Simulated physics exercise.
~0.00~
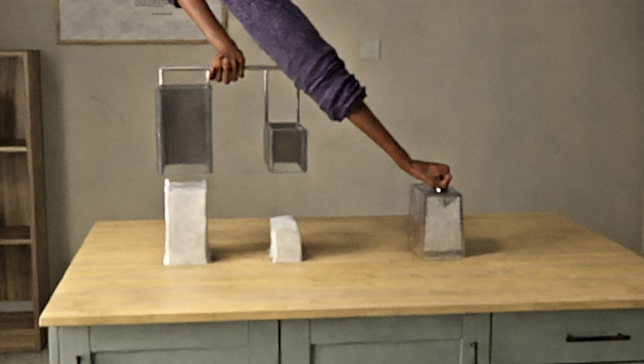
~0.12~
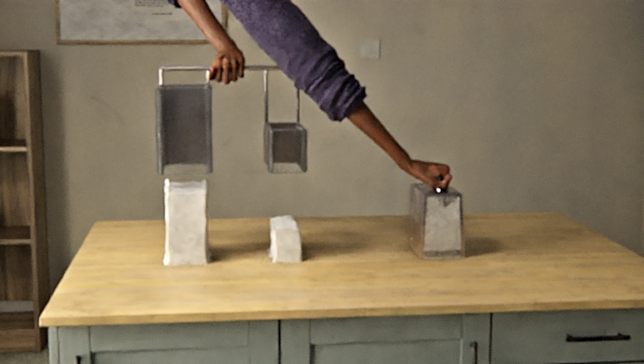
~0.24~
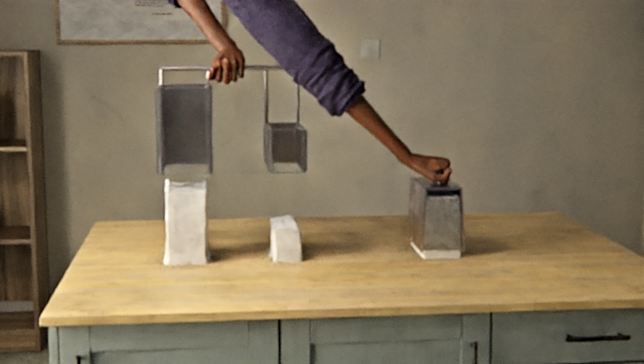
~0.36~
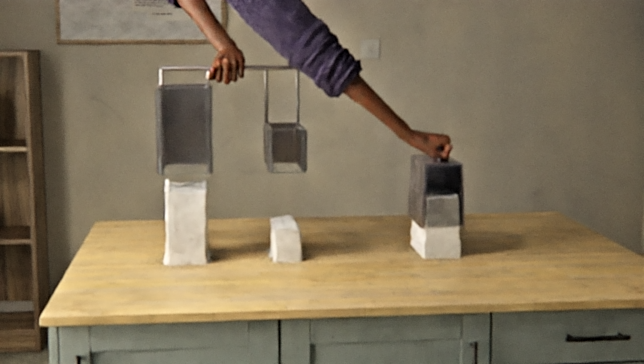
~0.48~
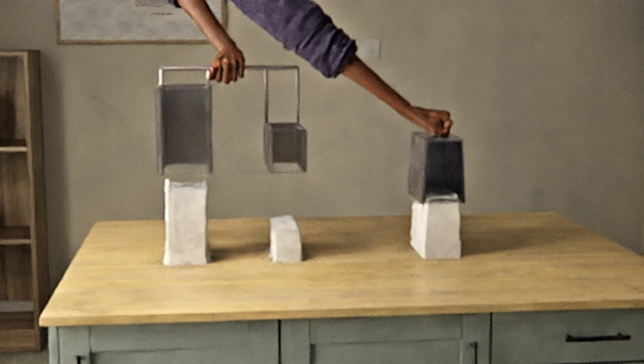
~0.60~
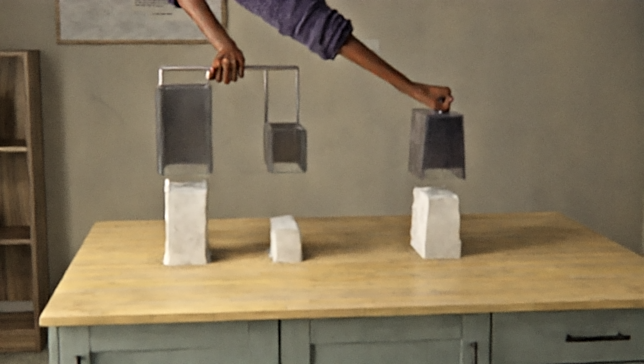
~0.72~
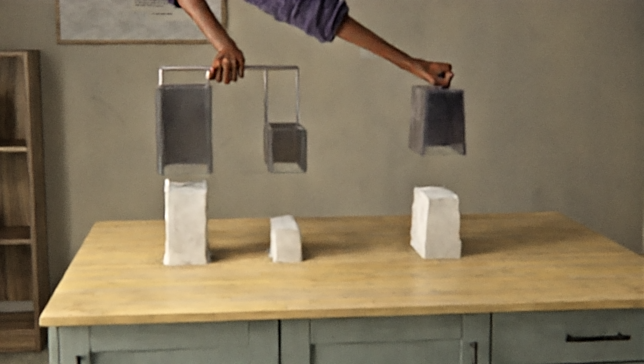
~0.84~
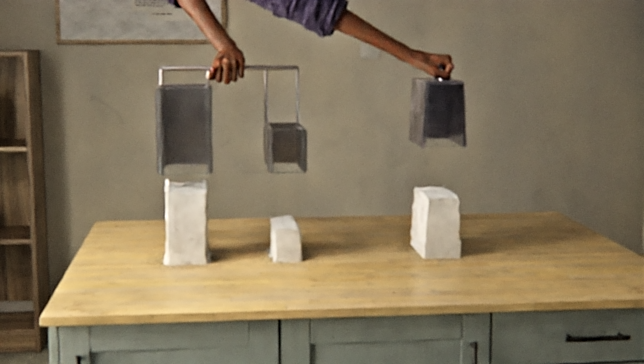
On a wooden tabletop, a hand lifts a dark tin clear, leaving a white block standing.
